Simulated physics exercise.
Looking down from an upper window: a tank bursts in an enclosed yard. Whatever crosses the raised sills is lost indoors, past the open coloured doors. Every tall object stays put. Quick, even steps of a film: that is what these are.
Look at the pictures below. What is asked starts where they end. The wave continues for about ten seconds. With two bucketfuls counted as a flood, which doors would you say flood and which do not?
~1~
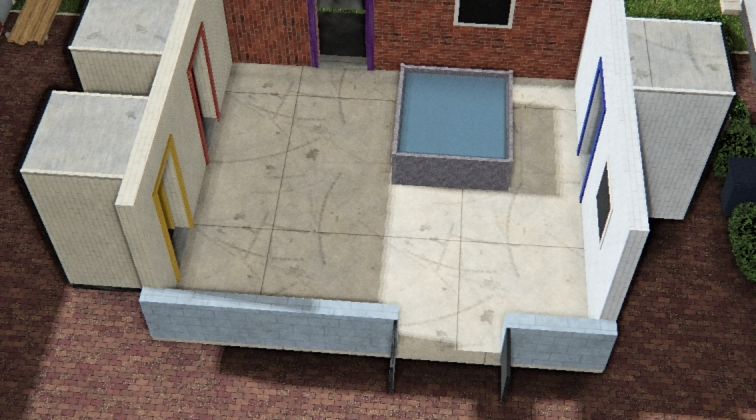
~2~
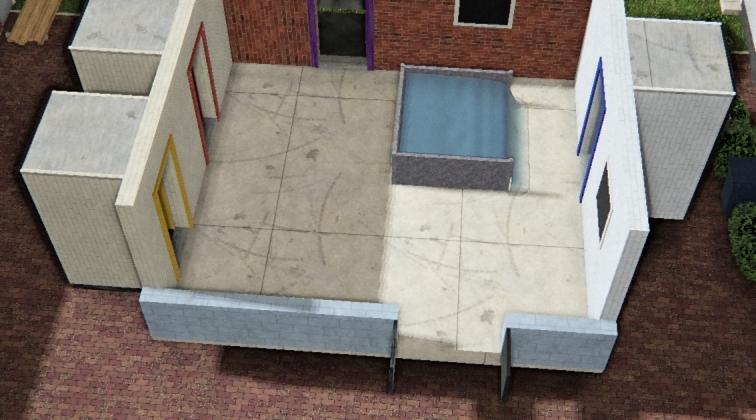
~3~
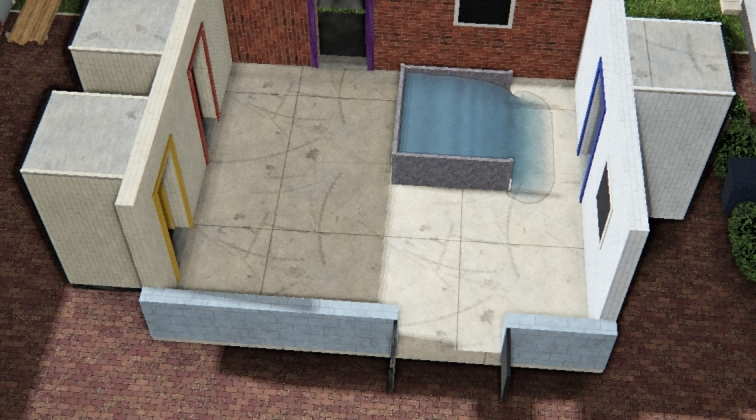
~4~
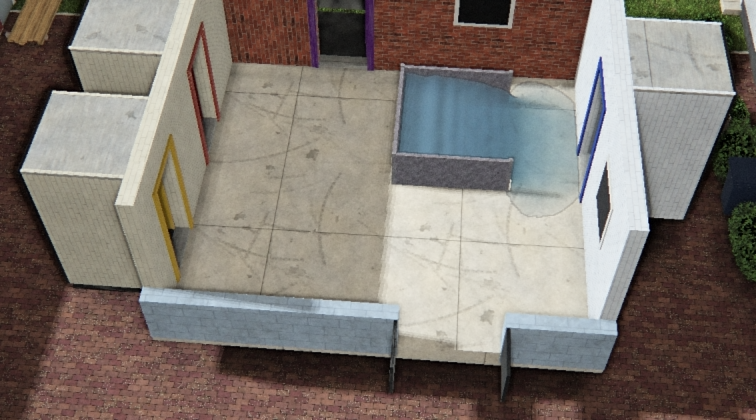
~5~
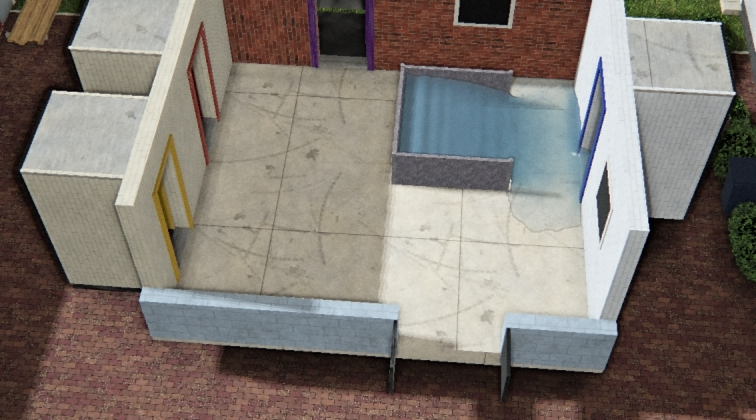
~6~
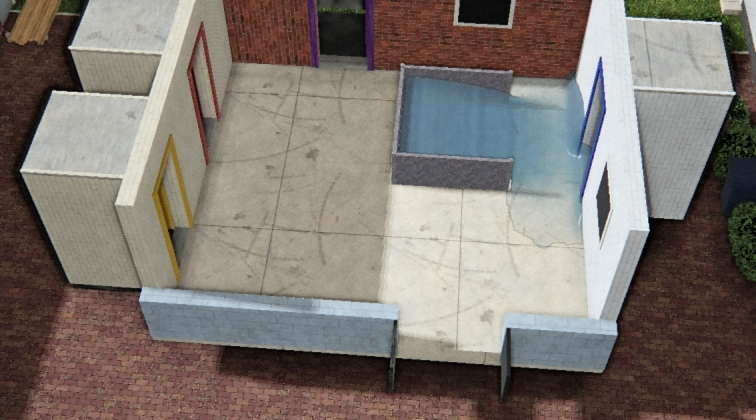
My prediction: Yellow door: Beyond two buckets; blue door: Beyond two buckets; red door: Not beyond two buckets; purple door: Not beyond two buckets.
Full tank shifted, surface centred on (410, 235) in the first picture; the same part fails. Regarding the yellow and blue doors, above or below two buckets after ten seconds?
Result: Yellow stays inside the limit; blue tops the limit.
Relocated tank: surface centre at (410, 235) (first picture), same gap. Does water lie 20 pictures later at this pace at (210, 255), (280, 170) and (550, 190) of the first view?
In the order asked: Not reached, not reached, reached by the flood.
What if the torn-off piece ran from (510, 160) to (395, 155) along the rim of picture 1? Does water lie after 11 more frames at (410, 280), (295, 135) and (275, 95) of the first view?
Result, in sequence: Sodden, spared by the spill, spared by the spill.
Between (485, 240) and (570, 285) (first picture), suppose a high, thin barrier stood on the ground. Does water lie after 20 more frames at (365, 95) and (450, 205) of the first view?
Result, in order: Swamped / swamped.
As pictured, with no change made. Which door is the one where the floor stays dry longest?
Answer - the one in yellow.
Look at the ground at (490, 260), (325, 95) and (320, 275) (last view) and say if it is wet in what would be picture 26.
First swamped, then swamped, then spared.
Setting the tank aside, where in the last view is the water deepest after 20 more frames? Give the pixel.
Deepest spot: Around (231, 72).
A moment on, water covers 15 % of the floor; the yellow door not reached, the blue door far over two buckets in, the red door not reached, the purple door not reached.
Next, water covers 25 % of the floor; the yellow door not reached, the blue door far over two buckets in, the red door not reached, the purple door not reached.
Then, water covers 45 % of the floor; the yellow door not reached, the blue door far over two buckets in, the red door not reached, the purple door under two buckets in.
Later, water covers 75 % of the floor; the yellow door wet at the sill, nothing in, the blue door far over two buckets in, the red door wet at the sill, nothing in, the purple door under two buckets in.
In the end, water covers 90 % of the floor; the yellow door over two buckets in, the blue door far over two buckets in, the red door wet at the sill, nothing in, the purple door under two buckets in.
